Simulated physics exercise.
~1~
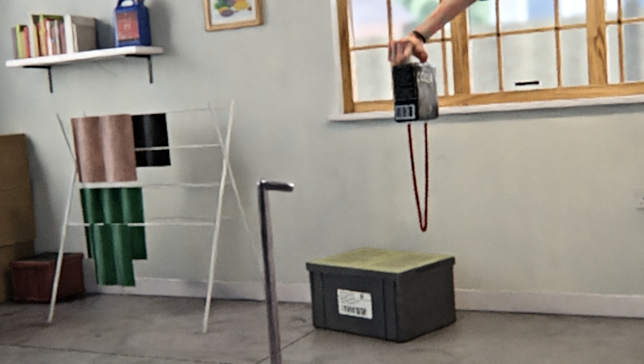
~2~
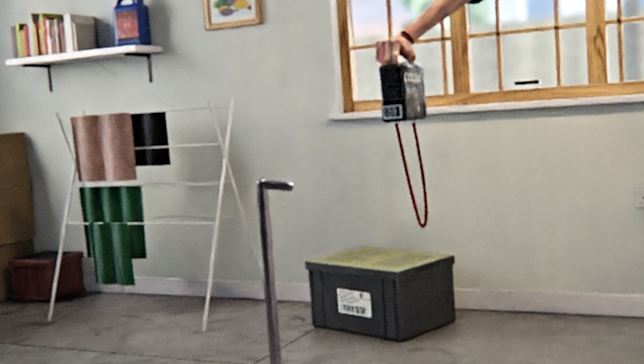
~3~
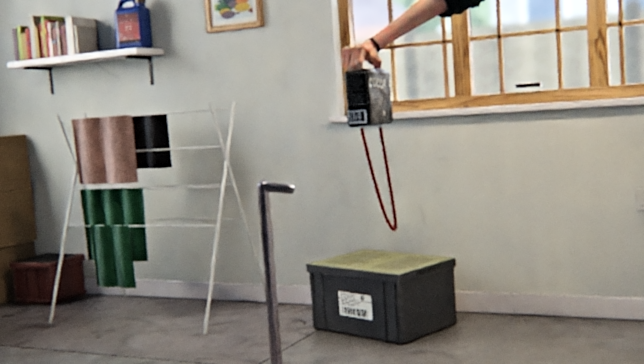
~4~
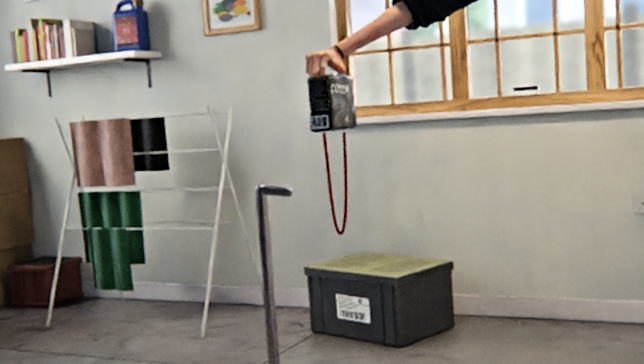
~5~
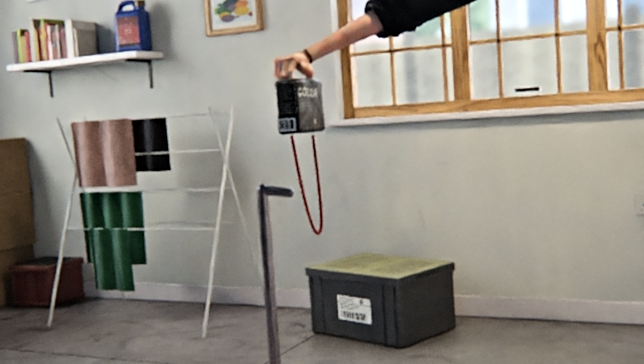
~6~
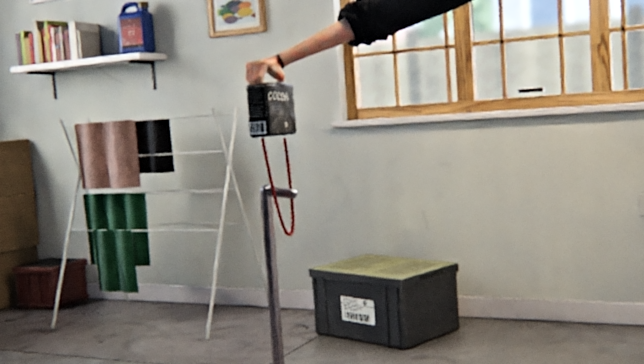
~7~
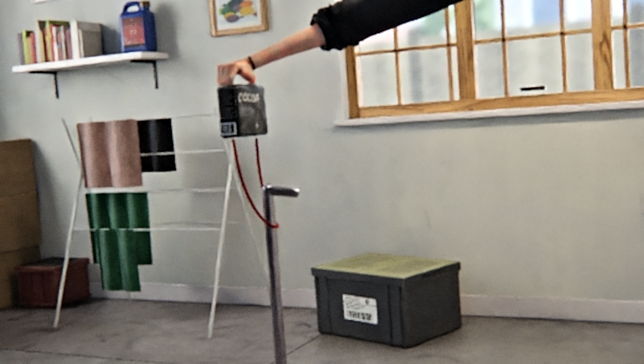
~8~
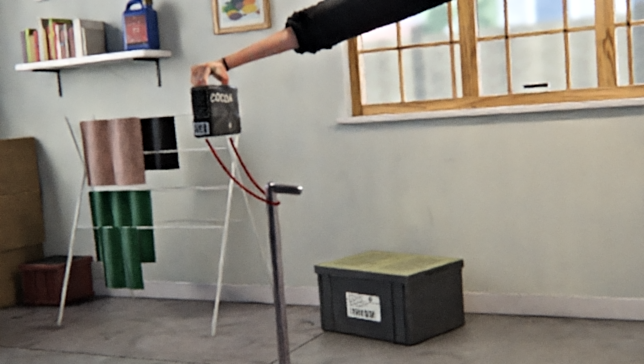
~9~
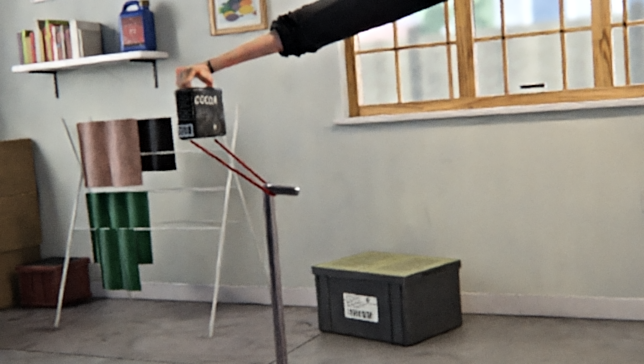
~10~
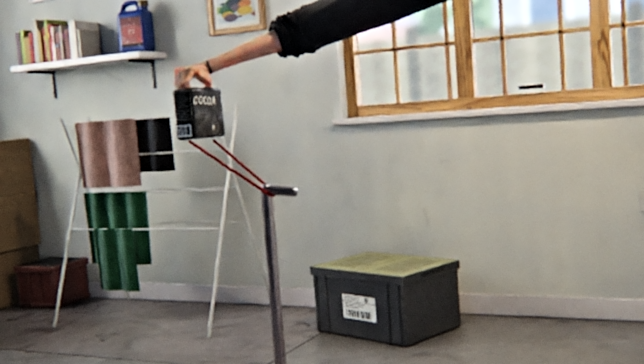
In a room, a hand carries a black pouch left until its loop catches a post.
